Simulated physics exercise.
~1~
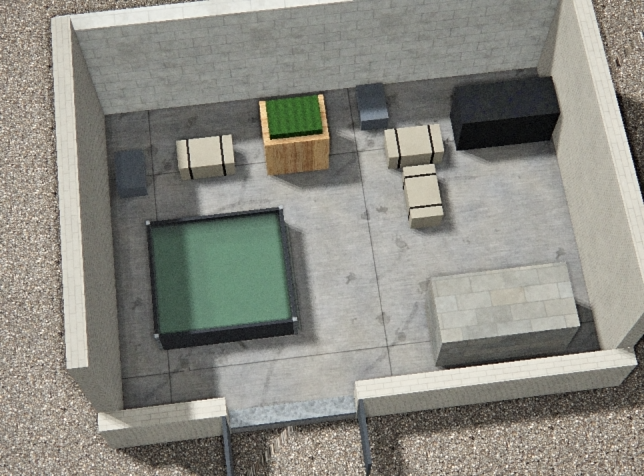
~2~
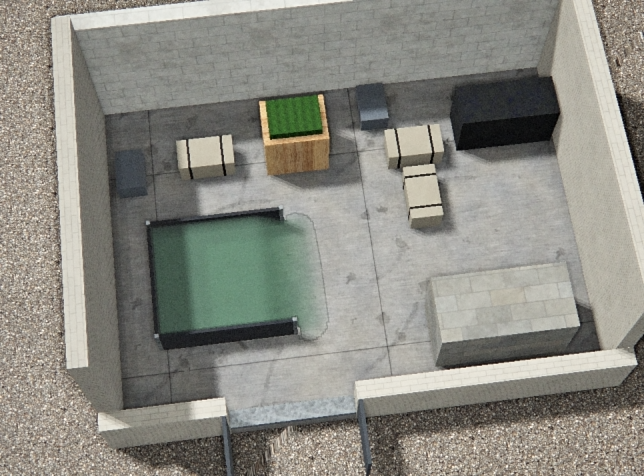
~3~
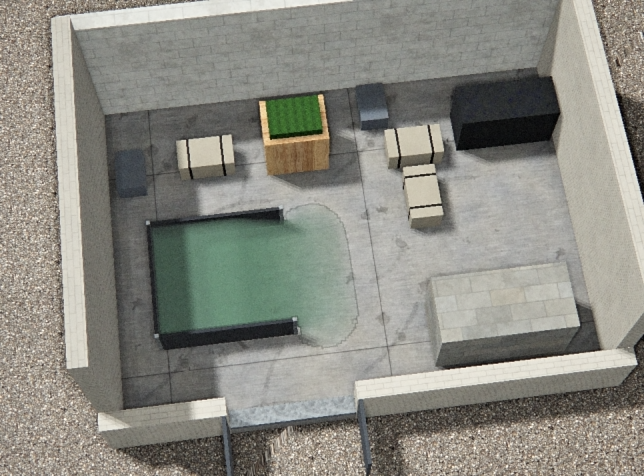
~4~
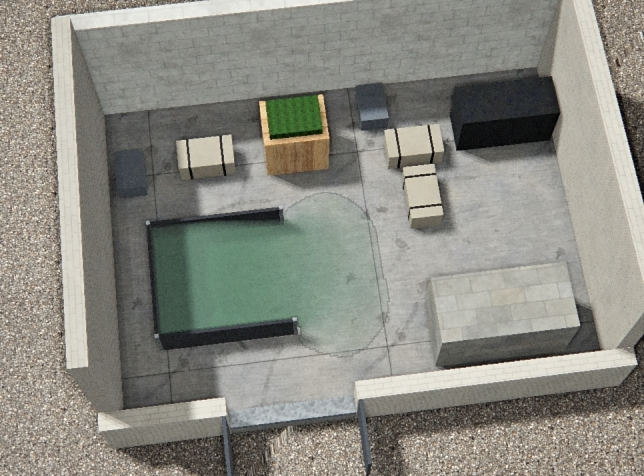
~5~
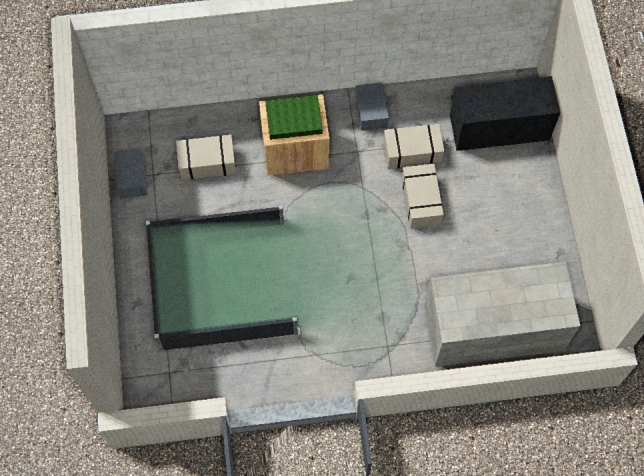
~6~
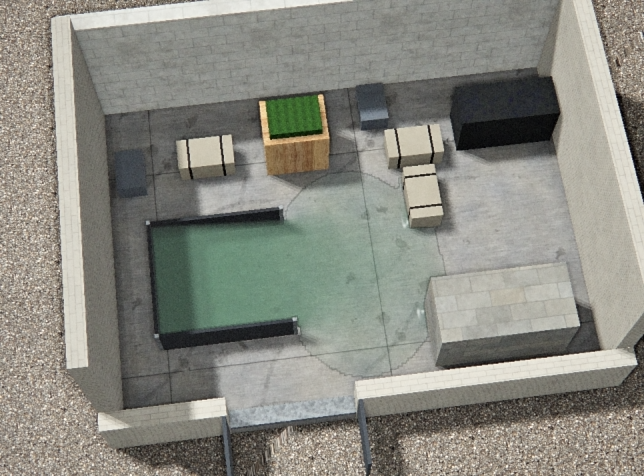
The clip opens on a walled yard seen from above, with scattered blocks and a dark-framed pool of green water at left. The pool's right side disappears and water spreads rightward across the floor in a widening, thinning sheet. It reaches the pale blocks at right, while the objects around it stay still.
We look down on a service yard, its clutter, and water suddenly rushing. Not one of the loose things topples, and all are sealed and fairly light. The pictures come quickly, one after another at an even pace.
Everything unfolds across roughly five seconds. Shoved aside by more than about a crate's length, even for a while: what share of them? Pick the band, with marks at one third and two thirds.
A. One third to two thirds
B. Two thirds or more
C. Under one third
One third to two thirds.
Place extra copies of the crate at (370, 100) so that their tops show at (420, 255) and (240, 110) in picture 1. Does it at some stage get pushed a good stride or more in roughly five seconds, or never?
The first did it, and the other came up short.
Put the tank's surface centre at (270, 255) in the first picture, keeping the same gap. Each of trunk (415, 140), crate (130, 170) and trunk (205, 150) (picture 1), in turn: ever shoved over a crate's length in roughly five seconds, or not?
Taking them in turn: Got sent well off; kept near its start; kept near its start.
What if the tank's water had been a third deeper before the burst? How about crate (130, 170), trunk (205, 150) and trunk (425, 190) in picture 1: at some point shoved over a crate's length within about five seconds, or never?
Fell short, fell short, went the distance.
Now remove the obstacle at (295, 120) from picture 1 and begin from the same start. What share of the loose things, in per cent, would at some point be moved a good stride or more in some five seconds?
It comes out close to 40 percent.
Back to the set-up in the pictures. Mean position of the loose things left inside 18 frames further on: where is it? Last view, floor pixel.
Around (329, 143).
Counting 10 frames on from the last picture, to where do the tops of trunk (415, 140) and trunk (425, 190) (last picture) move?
Roughly (425, 115), then (534, 159).
A moment on, 0 of 5 are well off their spots; 0 afloat.
Next, 1 of 5 are well off their spots; 2 afloat.
Later, 2 of 5 are well off their spots; 2 afloat.
In the end, 1 of 5 are well off their spots, and 2 have been at some point; 3 afloat.
